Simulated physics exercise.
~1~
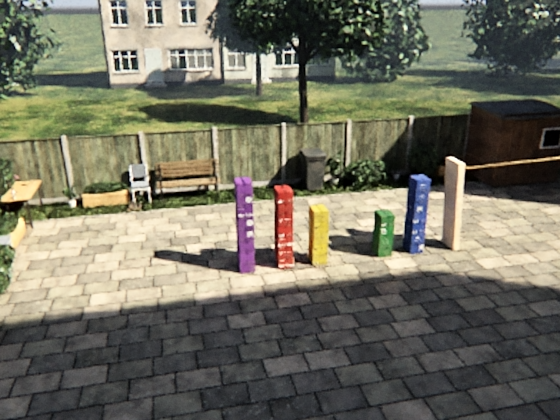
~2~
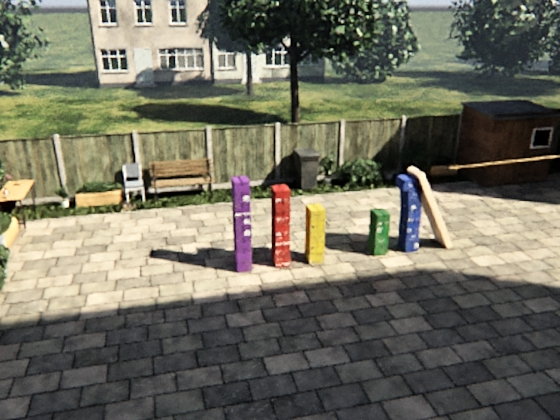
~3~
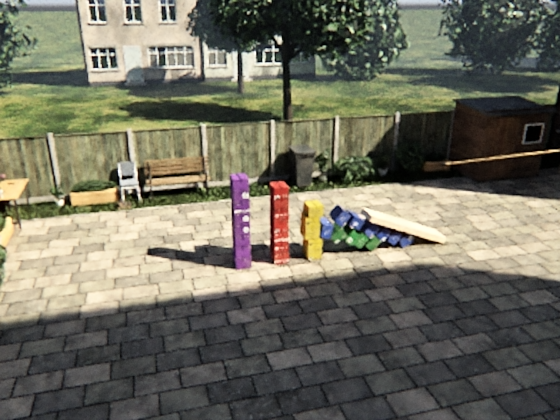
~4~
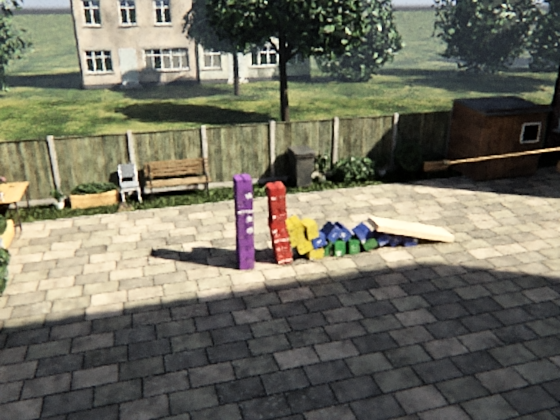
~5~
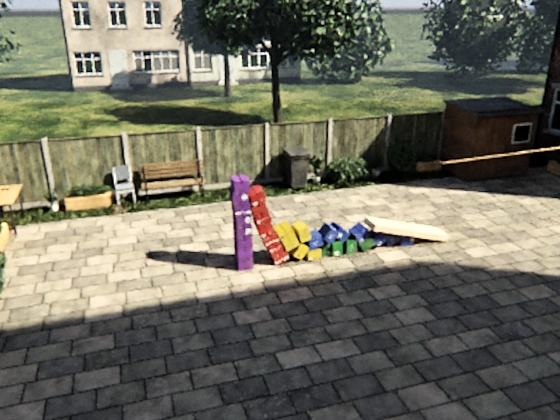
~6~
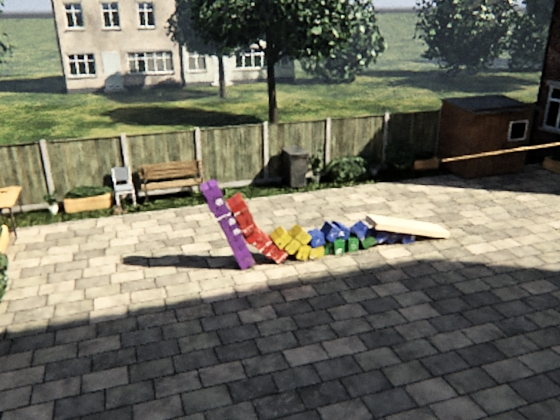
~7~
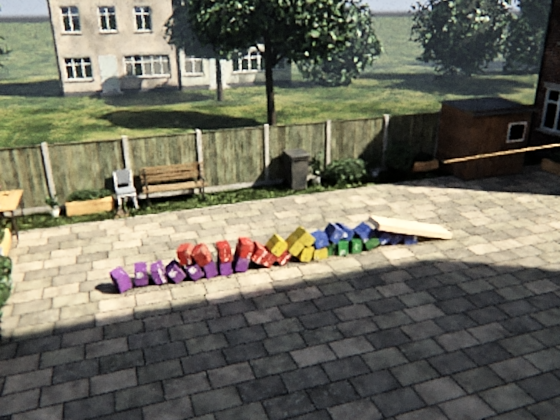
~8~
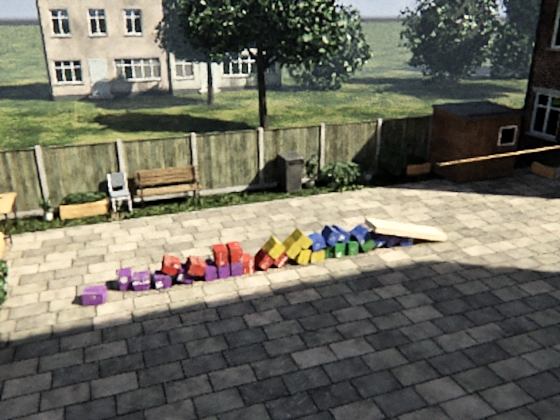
In this clip, an upright board at the right end of a row of coloured carton stacks tips left into the blue stack, and the green, yellow, red and purple stacks topple in turn, leaving cartons strewn across the paving with the board resting on the right end.
